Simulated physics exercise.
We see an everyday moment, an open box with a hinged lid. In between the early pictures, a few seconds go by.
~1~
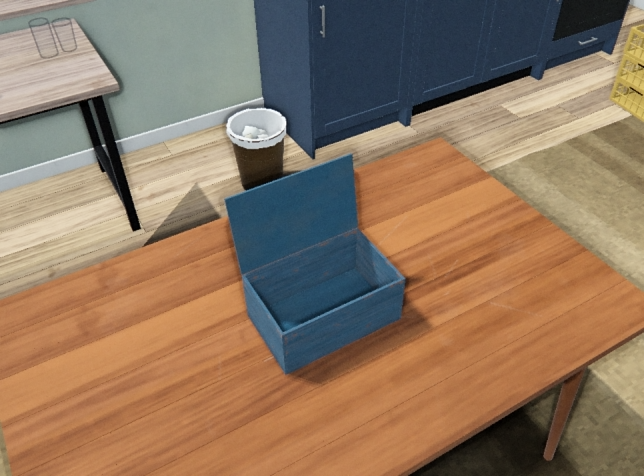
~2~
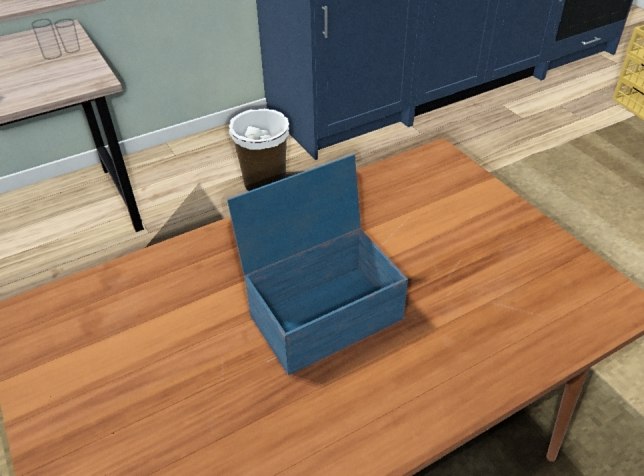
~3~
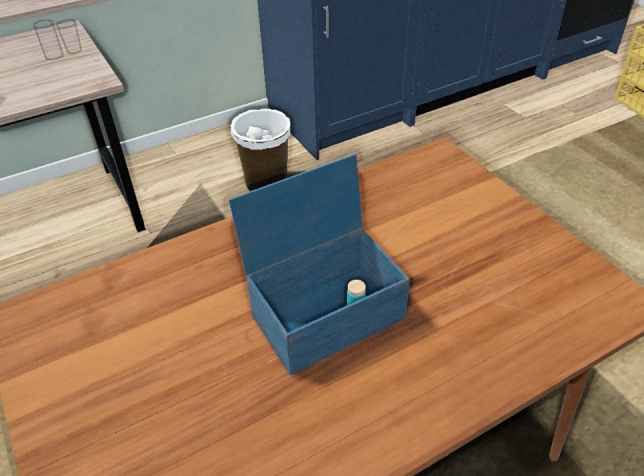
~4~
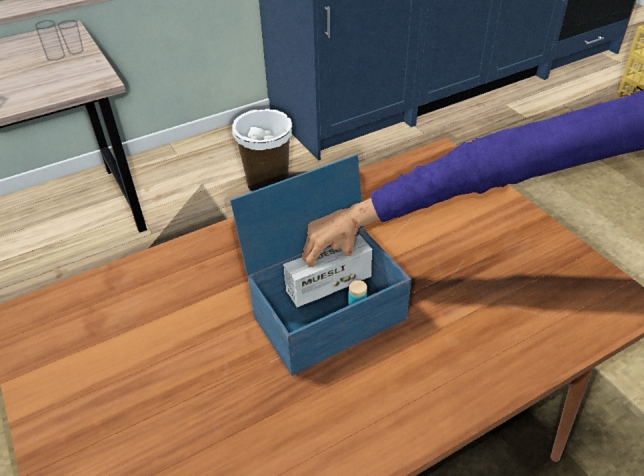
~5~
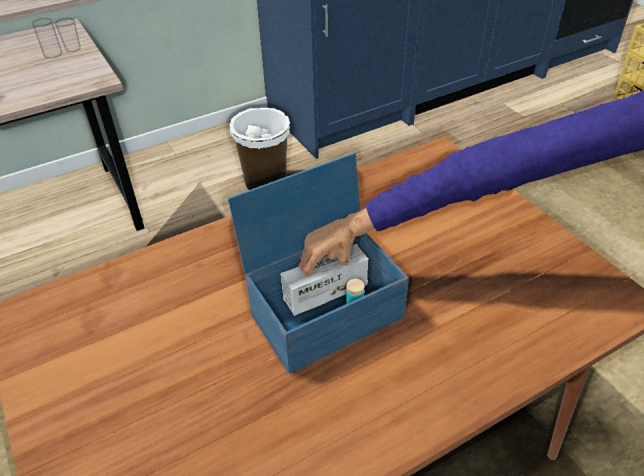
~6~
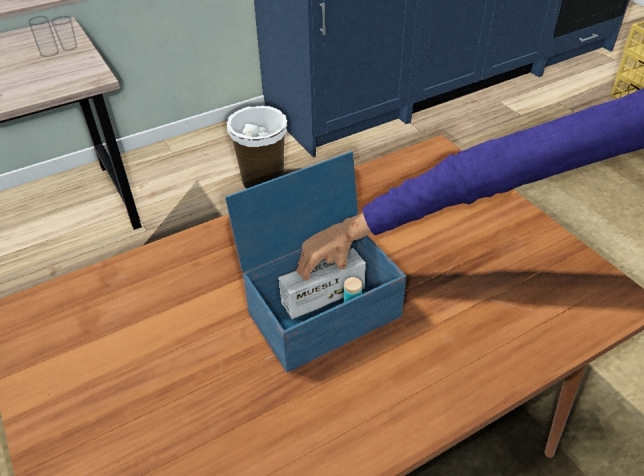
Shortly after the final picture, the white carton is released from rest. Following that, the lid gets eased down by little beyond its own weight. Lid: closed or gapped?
Closed.
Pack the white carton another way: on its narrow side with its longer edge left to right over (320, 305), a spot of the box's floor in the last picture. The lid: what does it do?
Once it's packed that way, the lid settles all the way.
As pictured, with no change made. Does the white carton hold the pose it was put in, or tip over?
It stays as placed.
Then, 1.30 s later than the last frame, lid 82° above the rim.
Then, 1.70 s later than the last frame, lid 45° above the rim.
Then, 1.90 s later than the last frame, lid 16° above the rim.
When it is over, lid shut; both as before. End places, in pixels of the last picture, white carton near (323, 283).
